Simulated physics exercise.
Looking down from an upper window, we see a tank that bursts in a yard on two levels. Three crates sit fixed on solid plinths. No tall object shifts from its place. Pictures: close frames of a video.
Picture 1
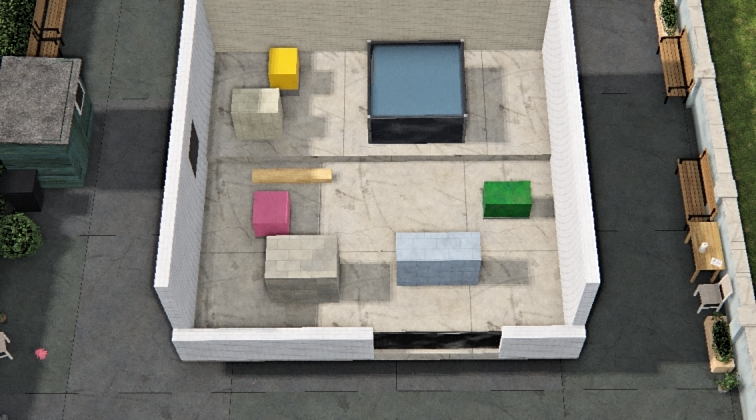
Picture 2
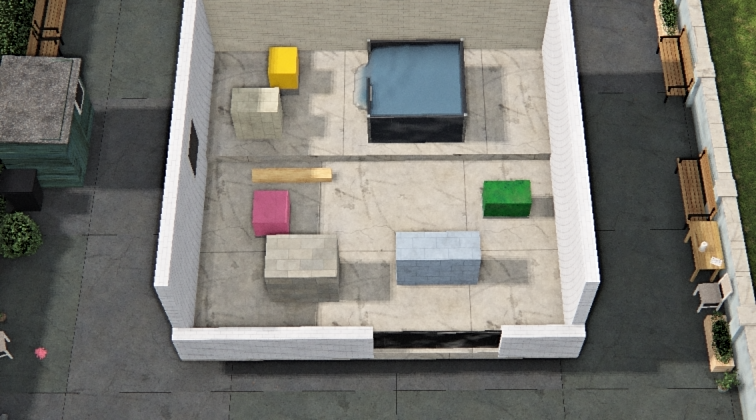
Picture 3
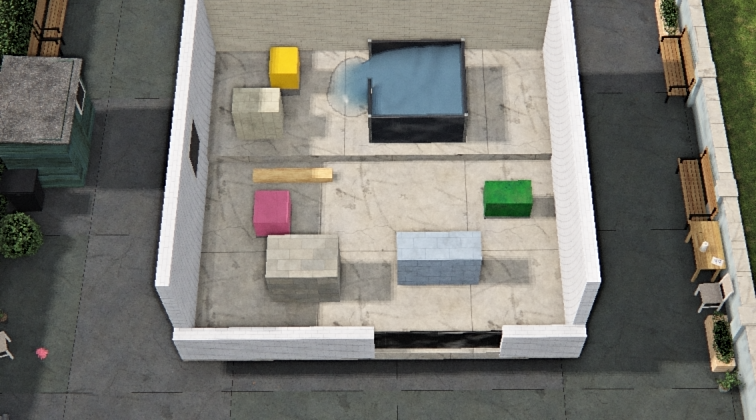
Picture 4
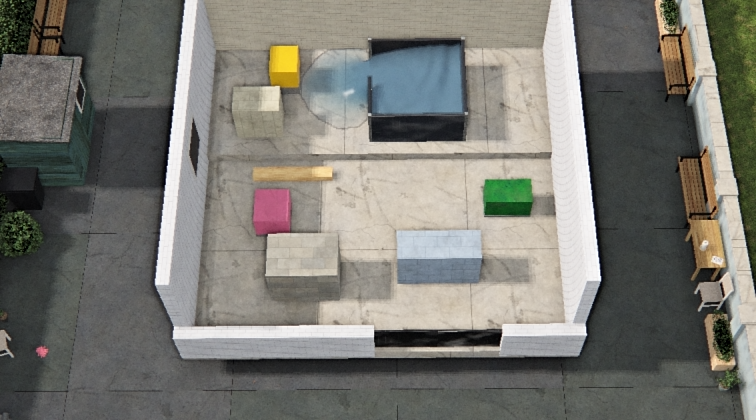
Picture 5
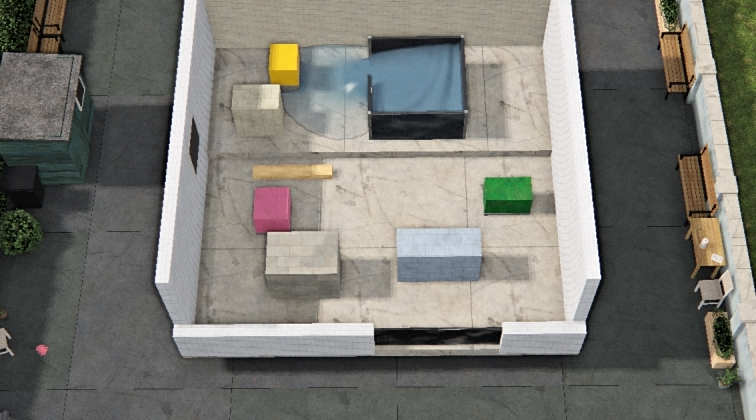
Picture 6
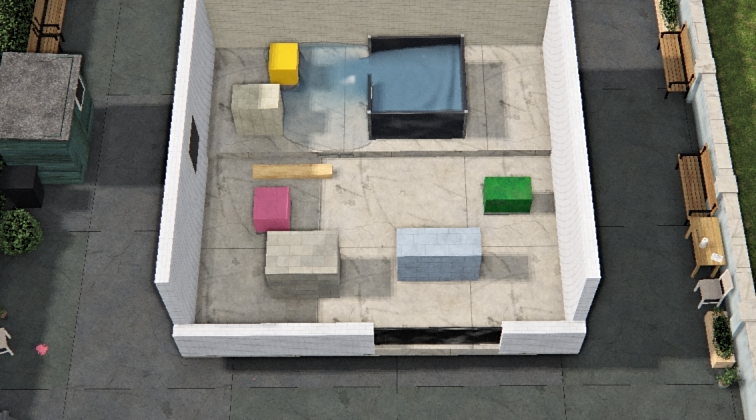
Water bursts from the left side of a dark-walled tank at the back of a white-walled yard on two levels, seen from high above. A yellow block and a pale block stand left of the tank, with a plank and pink, grey, light blue and green blocks on the nearer level. The water spreads leftward in a thin, rounded sheet towards the yellow and pale blocks, which stay put.
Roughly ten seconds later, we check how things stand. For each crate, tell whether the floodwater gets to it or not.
Crate by crate: Yellow crate - reached; pink crate - reached; green crate - reached.
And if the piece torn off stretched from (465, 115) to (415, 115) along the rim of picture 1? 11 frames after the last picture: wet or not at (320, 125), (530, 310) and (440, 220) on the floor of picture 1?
Spot one spared, spot two inundated, spot three inundated.
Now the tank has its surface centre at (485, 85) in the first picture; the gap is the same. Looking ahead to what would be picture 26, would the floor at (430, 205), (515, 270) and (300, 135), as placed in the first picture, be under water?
Results in order - left untouched, left untouched, swamped.
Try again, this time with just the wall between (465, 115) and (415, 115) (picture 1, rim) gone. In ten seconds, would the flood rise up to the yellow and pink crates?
In short: Yellow crate stays untouched; pink crate gets drenched.
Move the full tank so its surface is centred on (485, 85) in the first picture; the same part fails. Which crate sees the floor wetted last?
It is the green crate.
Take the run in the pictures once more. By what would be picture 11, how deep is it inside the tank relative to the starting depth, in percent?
That comes to about 64 per cent.
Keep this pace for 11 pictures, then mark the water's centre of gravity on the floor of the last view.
I'd put it at around (349, 98).
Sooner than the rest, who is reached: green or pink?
That one is the one in pink.
A moment on, water covers 15 % of the floor; the yellow crate water round its plinth, the pink crate not reached, the green crate not reached.
Next, water covers 25 % of the floor; the yellow crate water round its plinth, the pink crate water round its plinth, the green crate not reached.
Then, water covers 50 % of the floor; the yellow crate water round its plinth, the pink crate water round its plinth, the green crate not reached.
Later, water covers 80 % of the floor; the yellow crate water round its plinth, the pink crate water round its plinth, the green crate water round its plinth.
In the end, water covers 95 % of the floor; the yellow crate was topped, the pink crate was topped, the green crate was topped.
